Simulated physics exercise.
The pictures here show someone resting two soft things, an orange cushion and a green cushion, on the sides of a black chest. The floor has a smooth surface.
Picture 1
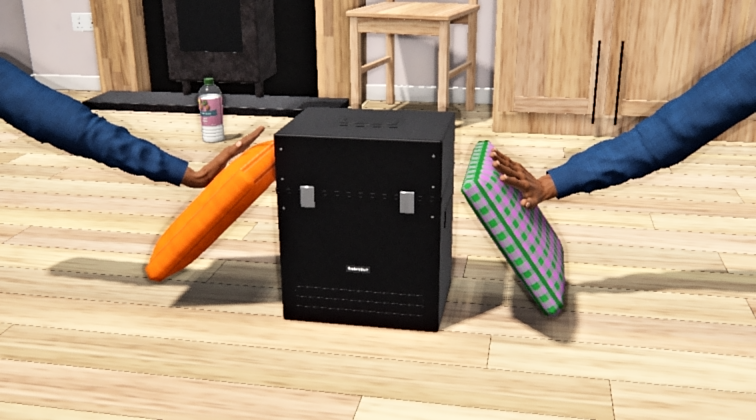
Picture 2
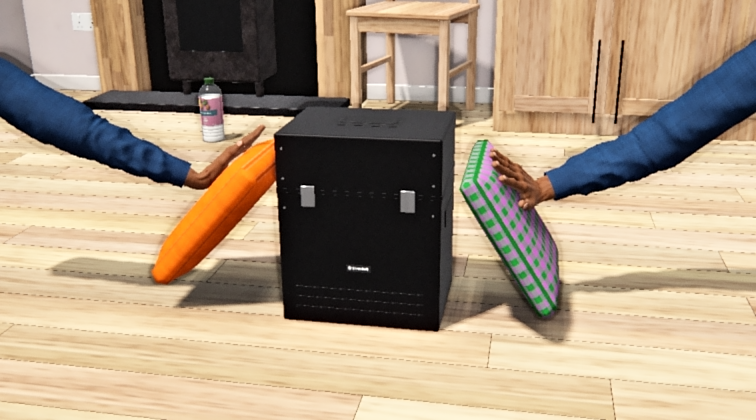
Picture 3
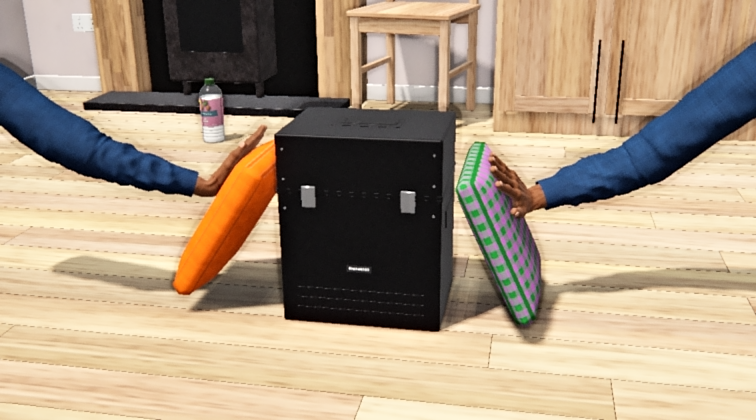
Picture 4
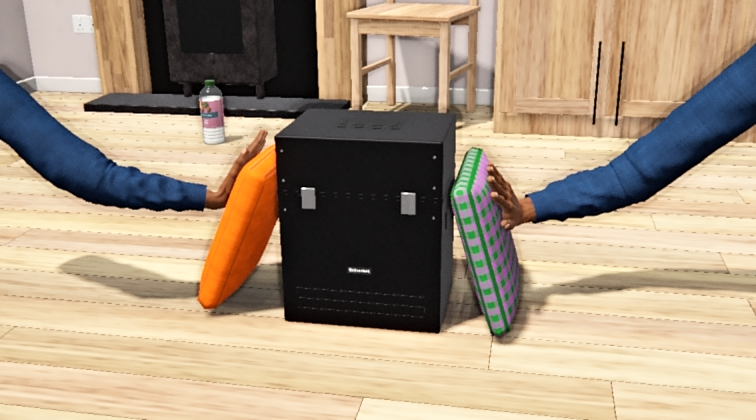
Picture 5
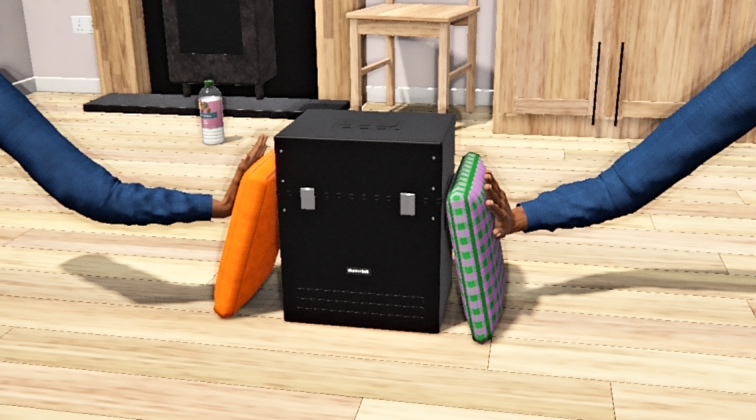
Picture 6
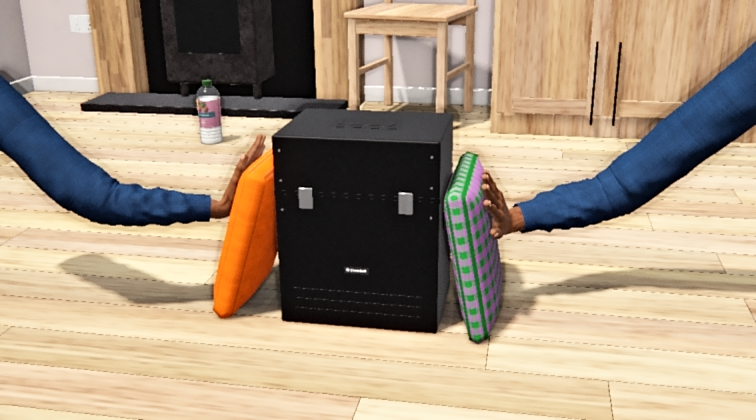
On a wooden floor, two hands press an orange and a green cushion upright against a black chest.
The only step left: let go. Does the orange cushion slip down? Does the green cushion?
Checking both, the orange cushion does not slip, the green cushion does not slip.
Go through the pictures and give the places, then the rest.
The first frame shows orange cushion foot (153, 276), head (248, 178); green cushion foot (553, 311), head (468, 186).
The second frame shows orange cushion foot (160, 279); green cushion foot (547, 313).
The third frame shows orange cushion foot (182, 290); green cushion foot (526, 322).
The fourth frame shows orange cushion foot (207, 305); green cushion foot (500, 333).
The fifth frame shows orange cushion foot (224, 314); green cushion foot (481, 339).
The sixth frame shows orange cushion foot (223, 314), head (257, 177), almost upright; green cushion foot (478, 339), head (454, 198), almost upright.
Then, 0.22 s on from there, orange cushion propped as before near (259, 226); green cushion propped as before near (474, 244).
In the end, orange cushion propped as before near (259, 226); green cushion propped as before near (473, 244). The orange cushion remains propped up and the green cushion keeps leaning.
